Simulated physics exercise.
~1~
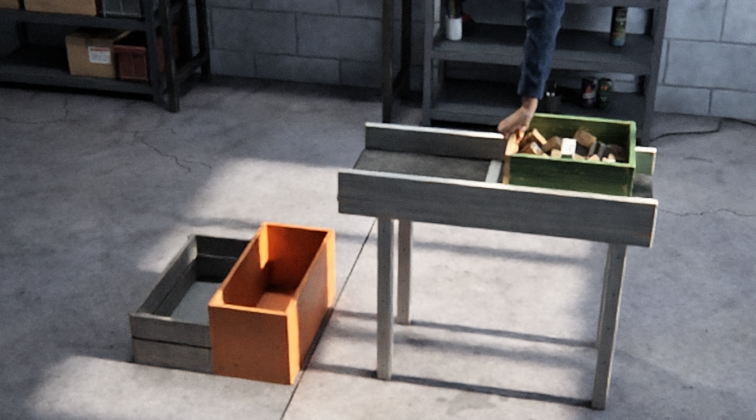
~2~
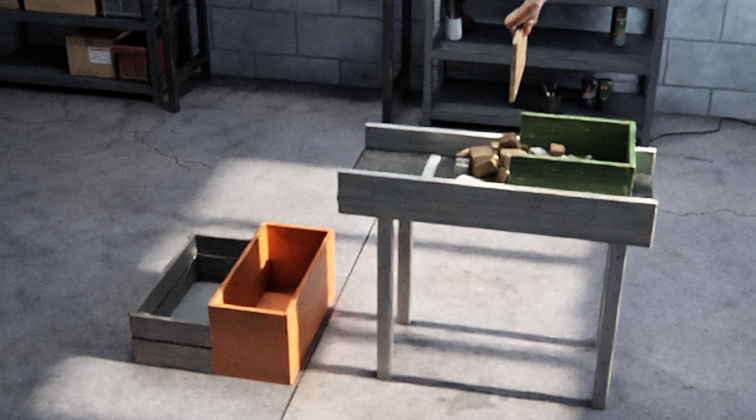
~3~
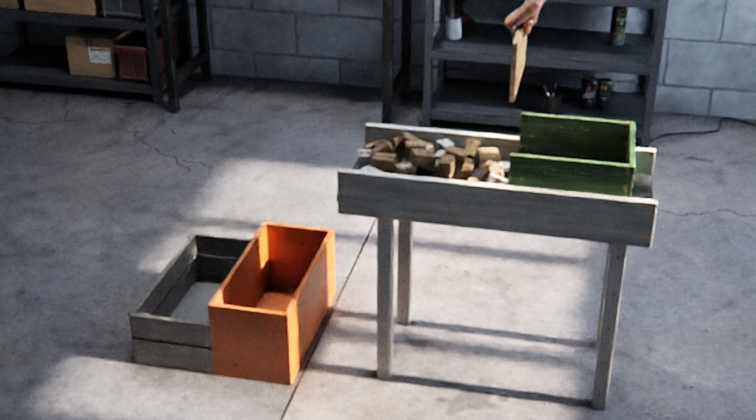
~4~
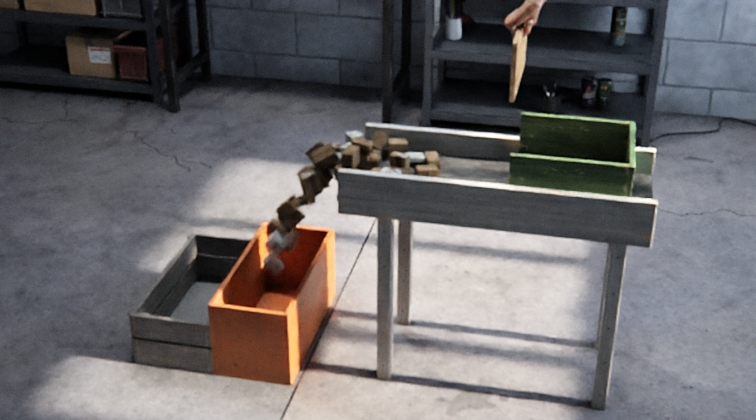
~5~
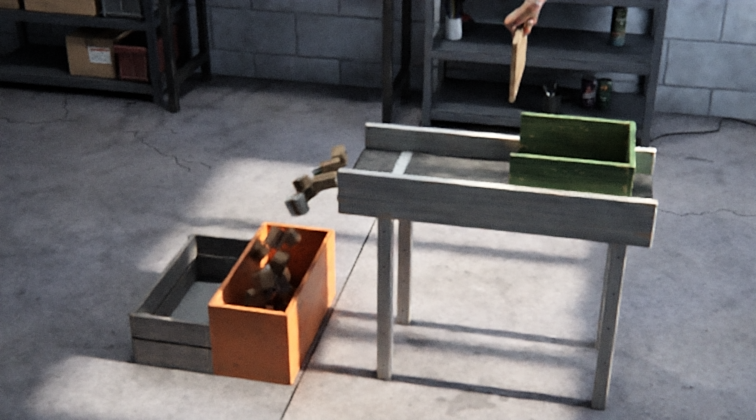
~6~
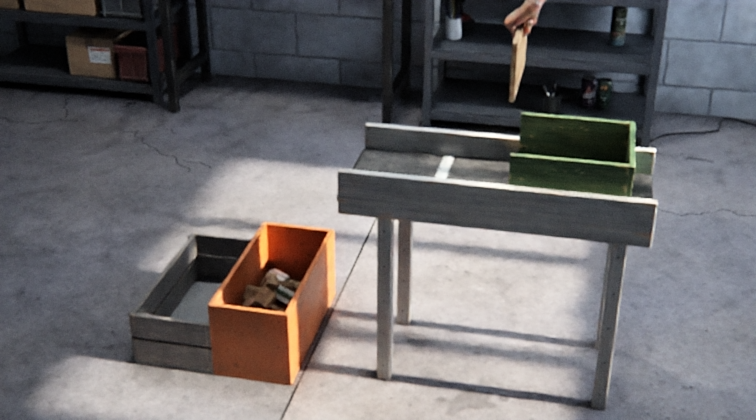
In a workshop, a hand lifts a gate and blocks ride left, falling into an orange bin.
